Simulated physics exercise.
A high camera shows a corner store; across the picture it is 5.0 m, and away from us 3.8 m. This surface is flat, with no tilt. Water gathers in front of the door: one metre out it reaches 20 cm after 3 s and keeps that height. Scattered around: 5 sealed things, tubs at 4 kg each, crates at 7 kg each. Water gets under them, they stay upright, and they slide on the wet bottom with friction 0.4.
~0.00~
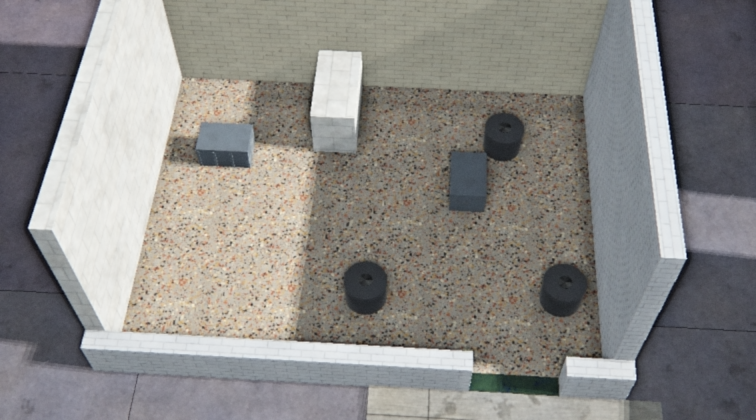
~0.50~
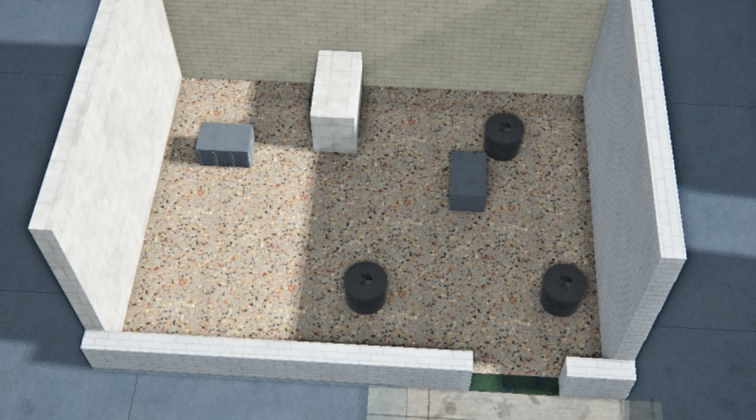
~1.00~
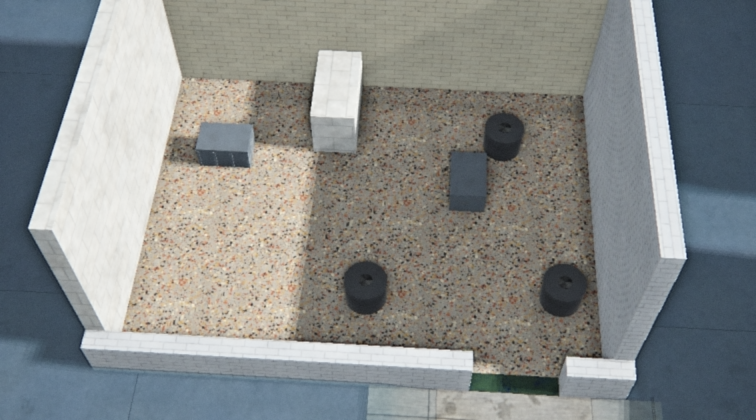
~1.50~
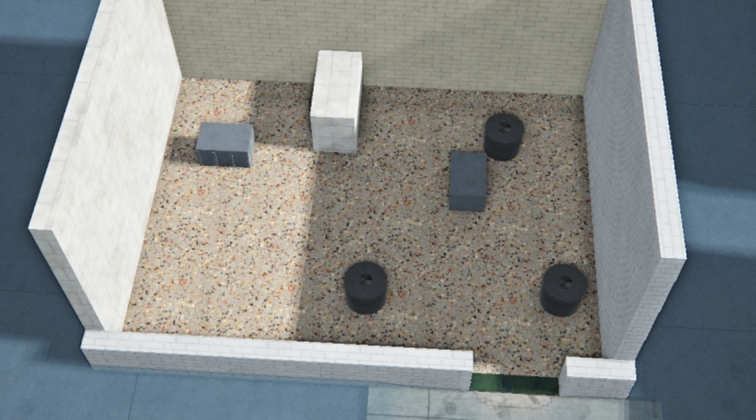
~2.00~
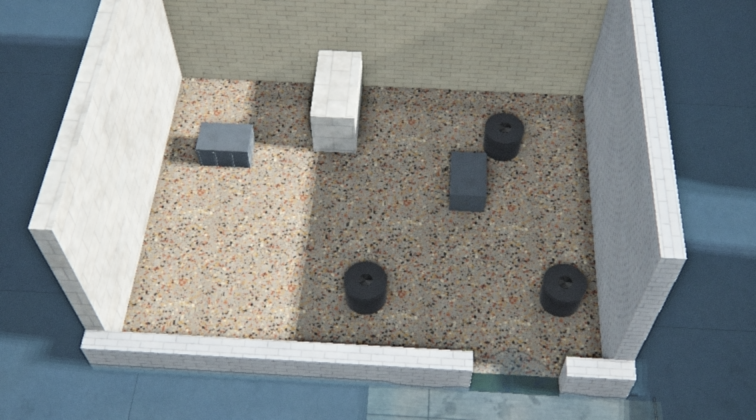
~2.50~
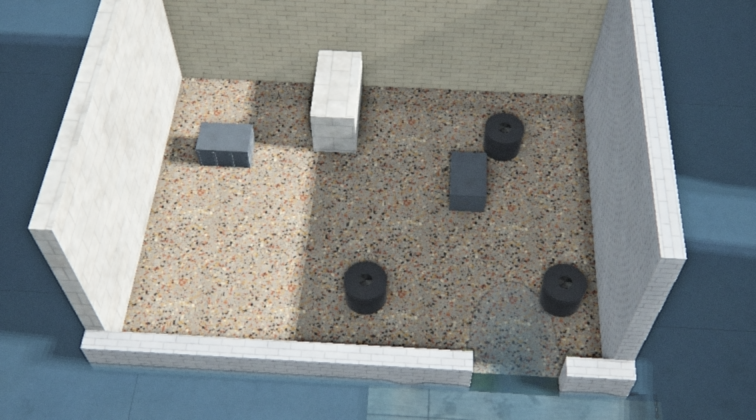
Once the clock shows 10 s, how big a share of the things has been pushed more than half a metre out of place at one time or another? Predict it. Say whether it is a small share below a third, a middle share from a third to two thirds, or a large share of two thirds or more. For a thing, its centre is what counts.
A middle share, from a third to two thirds.
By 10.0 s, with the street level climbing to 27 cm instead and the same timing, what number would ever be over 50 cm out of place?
Count: 3.
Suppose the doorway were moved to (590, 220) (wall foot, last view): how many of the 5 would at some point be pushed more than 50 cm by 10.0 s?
The count would be 4.
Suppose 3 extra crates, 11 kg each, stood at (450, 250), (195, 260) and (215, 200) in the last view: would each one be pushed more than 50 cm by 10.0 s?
So the first ends up past the threshold, the second below the threshold, the third below the threshold.
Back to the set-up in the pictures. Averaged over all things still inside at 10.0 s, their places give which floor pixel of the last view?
Mean position approx. (324, 197).
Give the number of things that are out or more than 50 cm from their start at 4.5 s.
By my reckoning, 1.
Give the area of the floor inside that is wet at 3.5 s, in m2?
That flooded area is roughly 4.0 m2.
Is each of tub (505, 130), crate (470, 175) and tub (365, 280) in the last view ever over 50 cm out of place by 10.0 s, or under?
In turn: Above the mark, above the mark, below the mark.
After 3.5 s 0 of 5 are over 50 cm from their spots; 0 afloat.
After 4.5 s 1 of 5 are over 50 cm from their spots; 1 afloat.
After 7.0 s 3 of 5 are over 50 cm from their spots; 3 afloat.
After 10.0 s 3 of 5 are over 50 cm from their spots, and 3 have been at some point; 2 afloat.
